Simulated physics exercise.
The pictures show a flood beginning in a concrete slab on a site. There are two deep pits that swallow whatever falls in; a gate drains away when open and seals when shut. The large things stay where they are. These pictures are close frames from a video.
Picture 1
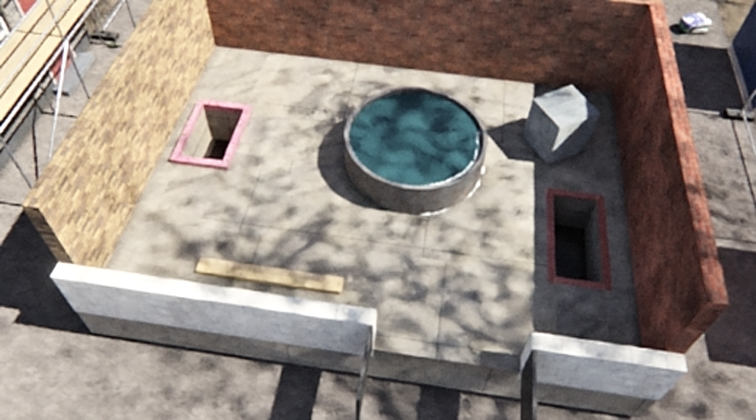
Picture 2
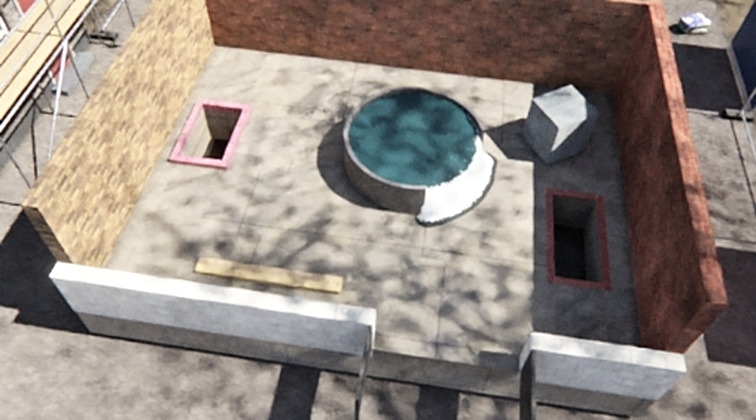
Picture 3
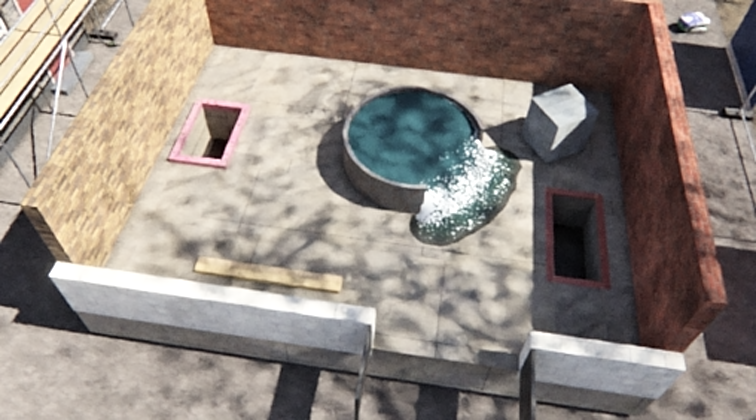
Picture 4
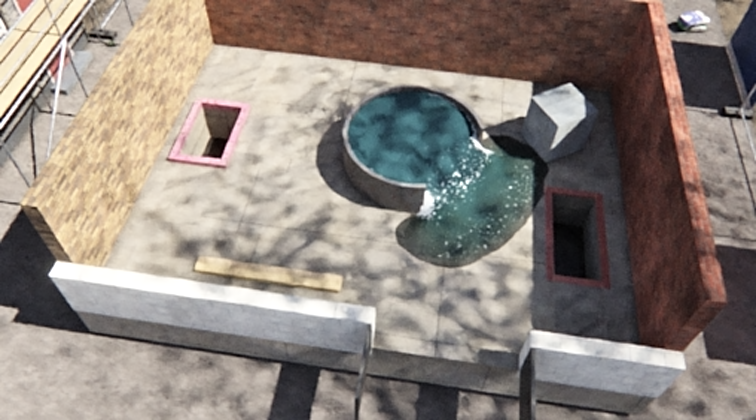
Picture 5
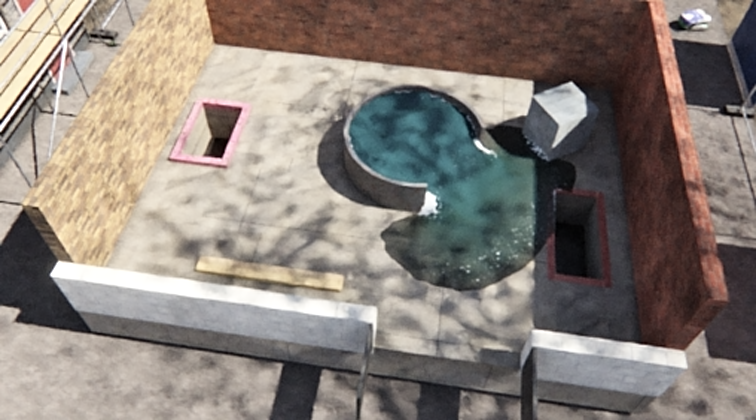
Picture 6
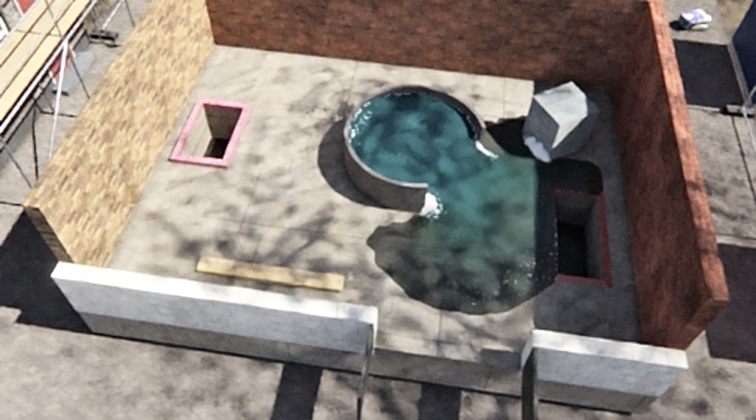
On a walled concrete slab, a round pool of blue-green water broke open at its lower right side, and water gushed out foaming, then spread across the floor around the rectangular opening on the right.
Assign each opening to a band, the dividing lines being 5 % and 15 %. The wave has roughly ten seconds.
Outcome: The gate claims an in-between share - five to fifteen per cent, the red pit claims a heavy share - exceeding fifteen per cent, the pink pit claims a light share - short of five per cent.
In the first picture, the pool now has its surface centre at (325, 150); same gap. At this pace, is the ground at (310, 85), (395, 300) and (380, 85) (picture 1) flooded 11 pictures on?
In turn: Clear, awash, not flooded.
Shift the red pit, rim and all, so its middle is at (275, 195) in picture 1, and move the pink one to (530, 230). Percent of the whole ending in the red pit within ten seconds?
So the red pit ends up with 0 in a hundred.
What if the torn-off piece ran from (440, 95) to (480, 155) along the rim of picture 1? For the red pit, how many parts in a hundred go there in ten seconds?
Red: 45 %.
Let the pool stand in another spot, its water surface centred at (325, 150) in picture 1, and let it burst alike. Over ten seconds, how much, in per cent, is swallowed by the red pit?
Share in the red pit - 40 %.
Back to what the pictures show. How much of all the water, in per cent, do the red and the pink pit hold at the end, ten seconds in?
Approximate shares: 60 per cent and 0 per cent.
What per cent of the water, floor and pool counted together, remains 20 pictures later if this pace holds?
Some 60 parts in a hundred have not run off.
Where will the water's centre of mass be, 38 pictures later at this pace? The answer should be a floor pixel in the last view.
Centre point: Around (496, 195).
A moment on, water covers 25 % of the floor; the gate 1 %, the red pit 9 %, the pink pit 0 %.
Next, water covers 30 % of the floor; the gate 3 %, the red pit 20 %, the pink pit 0 %.
Then, water covers 35 % of the floor; the gate 6 %, the red pit 34 %, the pink pit 0 %.
Later, water covers 40 % of the floor; the gate 10 %, the red pit 51 %, the pink pit 0 %.
In the end, water covers 45 % of the floor; the gate 13 %, the red pit 60 %, the pink pit 0 %.
